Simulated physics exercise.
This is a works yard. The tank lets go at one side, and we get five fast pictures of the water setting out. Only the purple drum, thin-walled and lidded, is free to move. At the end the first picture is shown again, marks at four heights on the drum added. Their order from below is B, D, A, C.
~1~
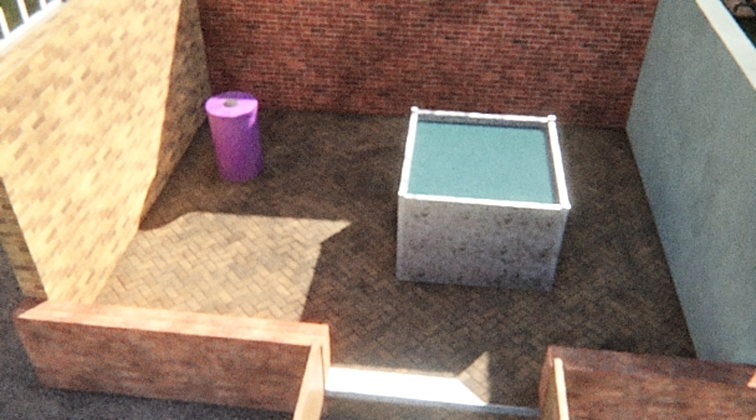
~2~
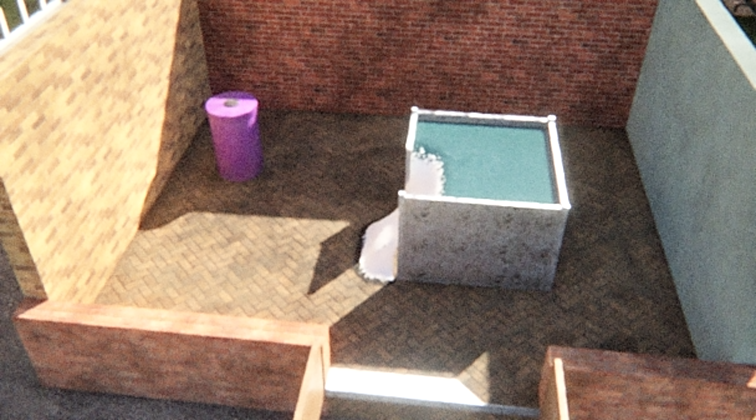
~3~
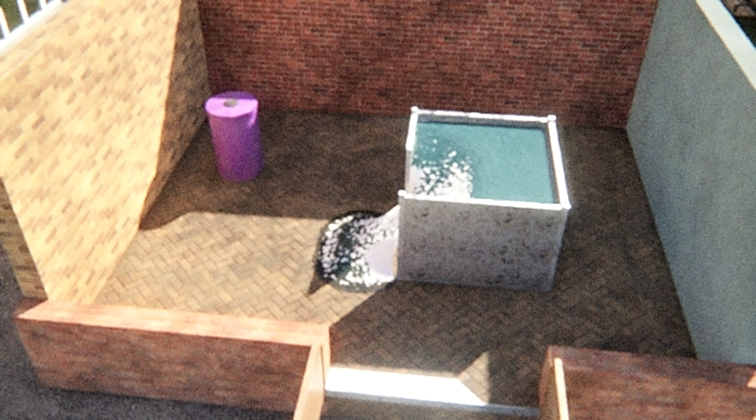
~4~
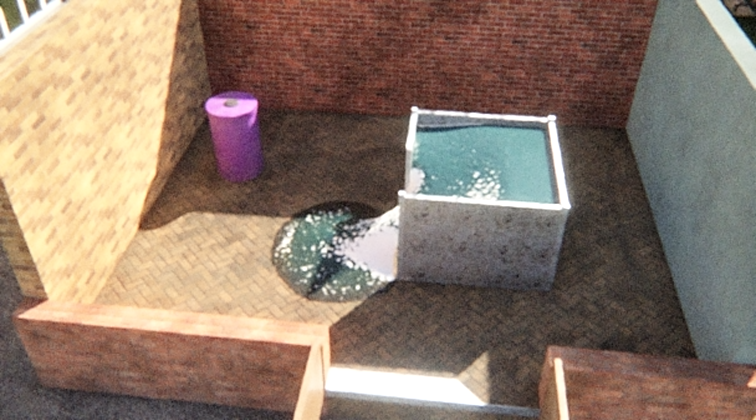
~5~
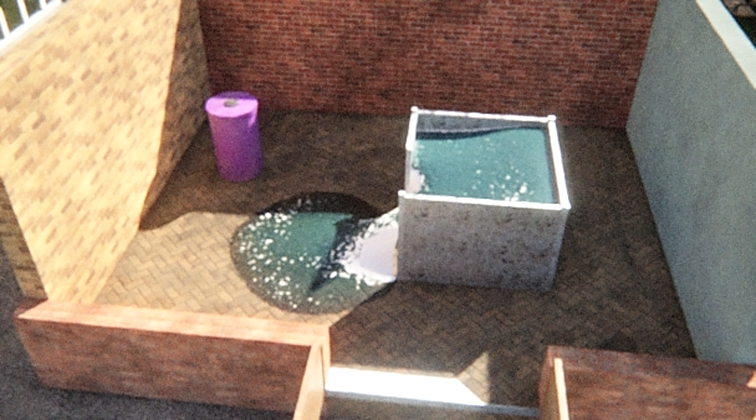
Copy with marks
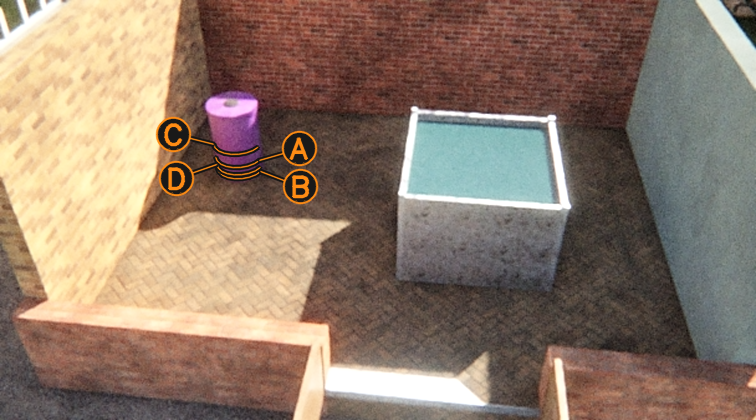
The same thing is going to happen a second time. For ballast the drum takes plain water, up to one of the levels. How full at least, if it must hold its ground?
C will do.
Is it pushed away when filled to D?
Yes.
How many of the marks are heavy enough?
One of them.
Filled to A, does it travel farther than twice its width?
No.
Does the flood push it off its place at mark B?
Yes, it does.
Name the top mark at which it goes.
Here it is mark A.
On the marked copy, A at (233, 167); B at (234, 178); C at (231, 154); D at (234, 174); from the bottom up B, D, A, C.
For mark A, it is pushed about half its own width away.
For mark B, it is pushed about 7 times its own width away.
For mark C, it does not move.
For mark D, it is pushed about 4 times its own width away.
